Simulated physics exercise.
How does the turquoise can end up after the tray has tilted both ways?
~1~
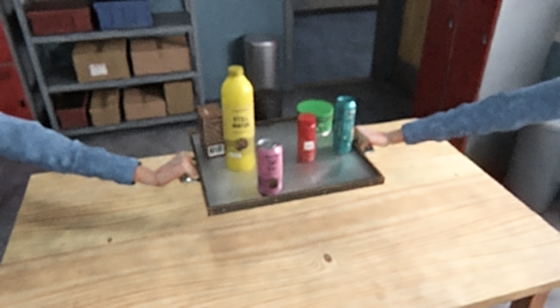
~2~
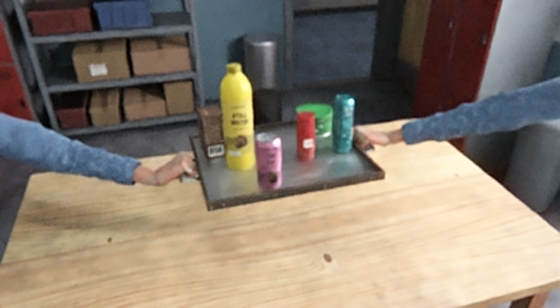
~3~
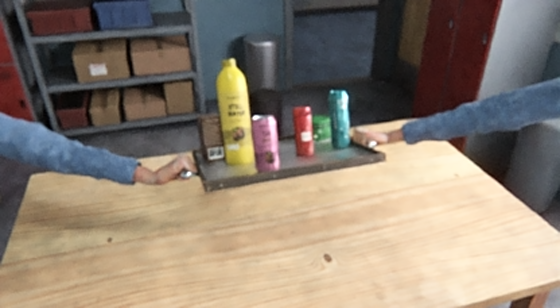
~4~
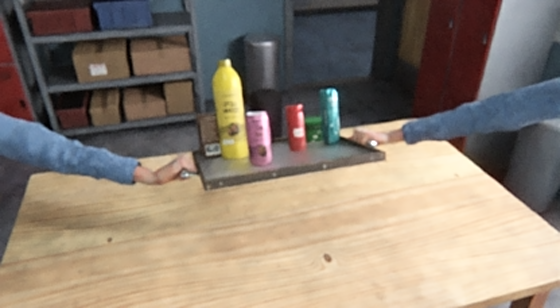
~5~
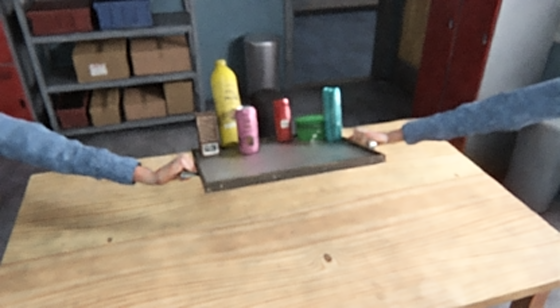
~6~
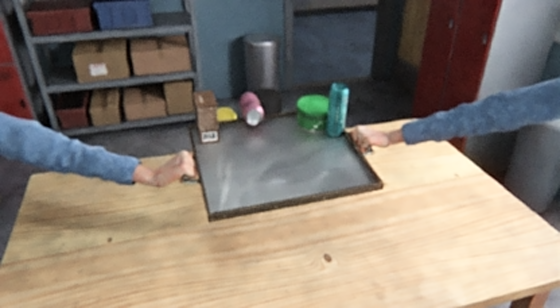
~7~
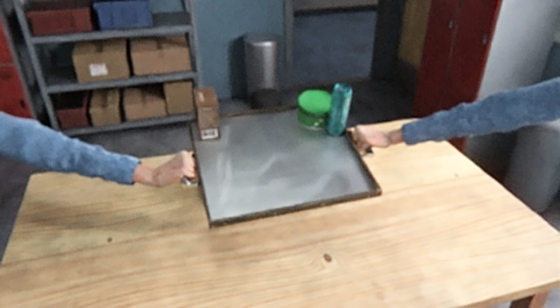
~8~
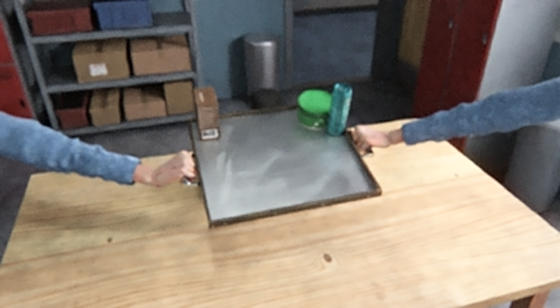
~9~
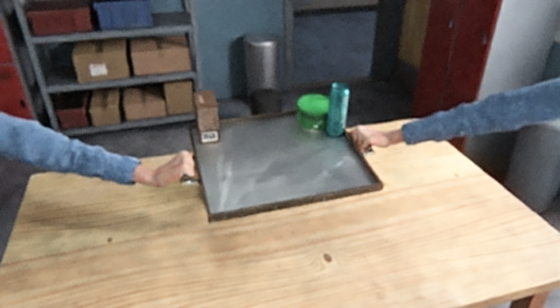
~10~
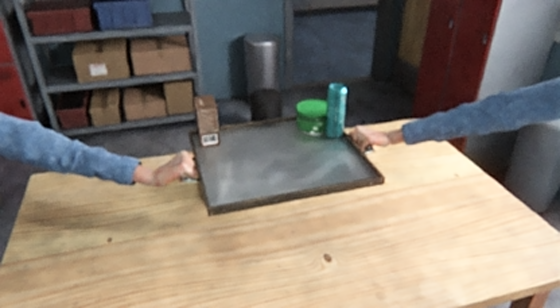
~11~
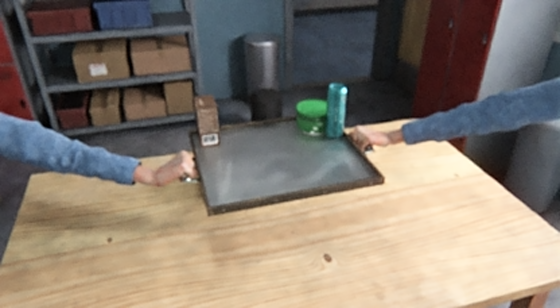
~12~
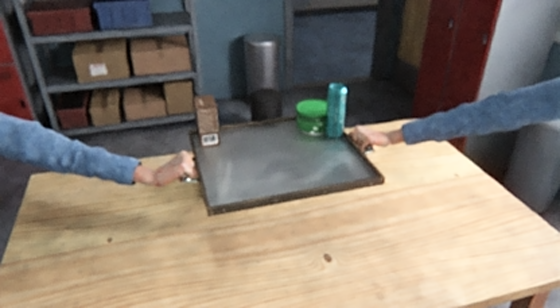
It is still standing upright on the tray, near the far right corner beside the green tub.
